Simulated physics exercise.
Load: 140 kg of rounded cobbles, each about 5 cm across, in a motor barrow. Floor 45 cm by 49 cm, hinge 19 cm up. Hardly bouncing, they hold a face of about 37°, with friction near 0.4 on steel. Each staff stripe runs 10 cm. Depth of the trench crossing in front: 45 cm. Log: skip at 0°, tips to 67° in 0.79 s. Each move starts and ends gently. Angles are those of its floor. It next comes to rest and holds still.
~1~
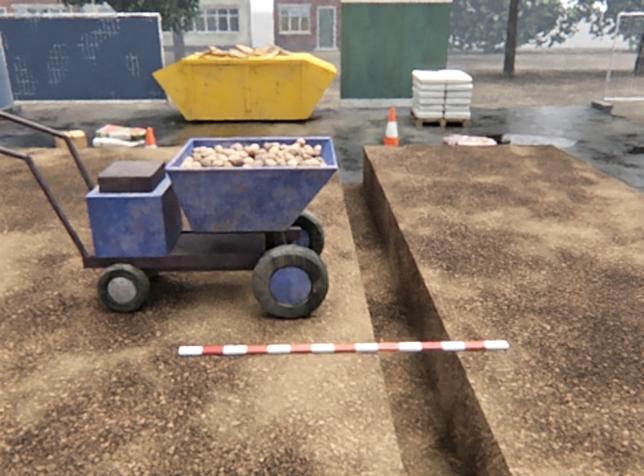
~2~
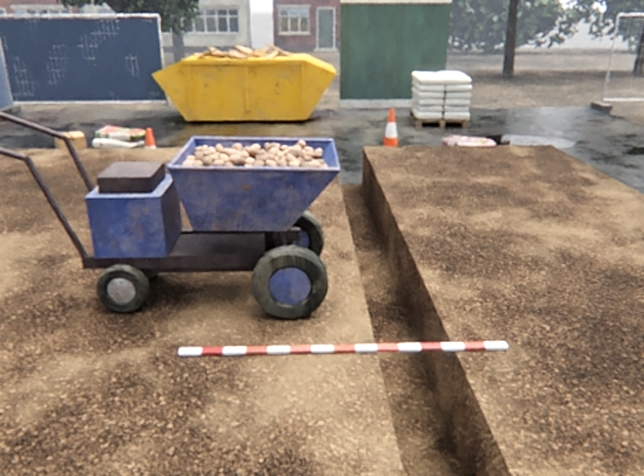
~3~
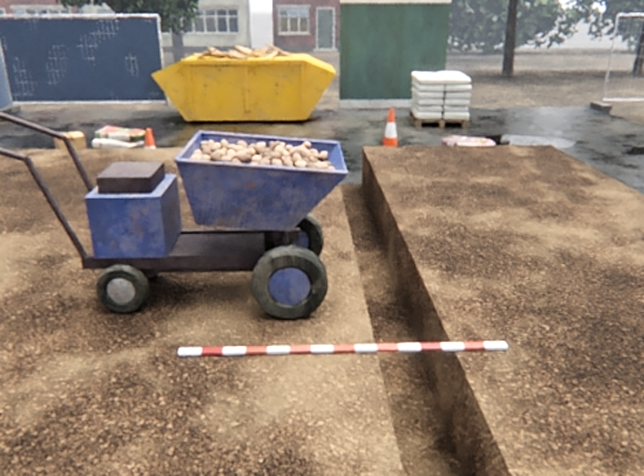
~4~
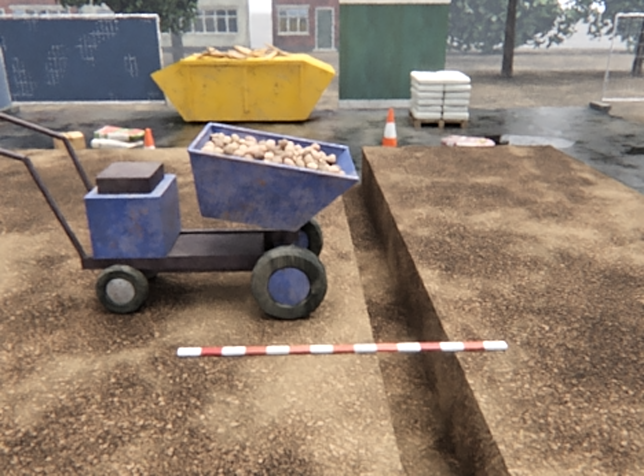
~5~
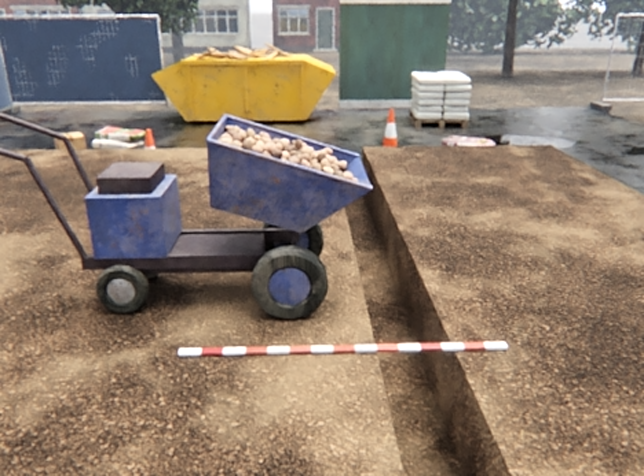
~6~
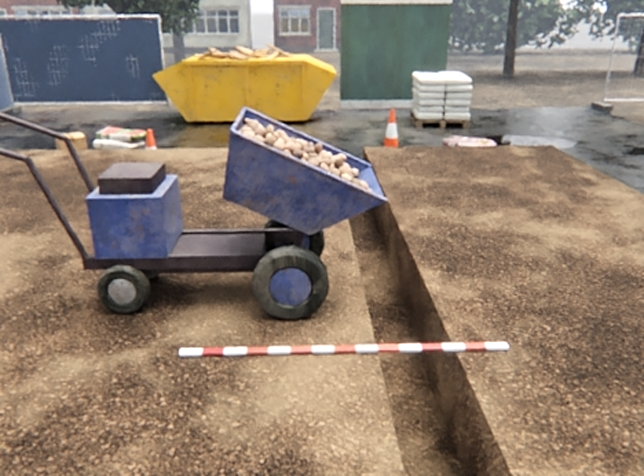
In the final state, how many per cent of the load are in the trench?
About 45 per cent are in the trench in the final state.
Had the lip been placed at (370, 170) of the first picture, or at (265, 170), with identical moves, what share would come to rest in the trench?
From the first place around 20 per cent, from the other around 95.
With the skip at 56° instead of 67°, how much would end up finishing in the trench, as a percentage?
About 20 per cent would end up in the trench.
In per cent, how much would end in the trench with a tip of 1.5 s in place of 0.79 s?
In that case some 55 per cent.
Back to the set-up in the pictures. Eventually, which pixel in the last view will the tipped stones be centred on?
Look at roughly (440, 284).
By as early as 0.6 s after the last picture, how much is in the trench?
5 per cent or so by then.
Then, 0.3 s after the last picture the floor is at 56°, 100 % in the skip; the foremost stones are at (410, 235).
Then, 0.6 s after the last picture the floor is at 67°, 73 % in the skip, 5 % in the trench, 22 % past the trench; the foremost stones are at (487, 293).
Then, 0.9 s after the last picture the floor is at 67°, 36 % in the skip, 12 % in the trench, 52 % past the trench; the foremost stones are at (598, 287).
Then, 2.9 s after the last picture the floor is at 67°, 0 % in the skip, 45 % in the trench, 55 % past the trench; the foremost stones are past the picture's edge.
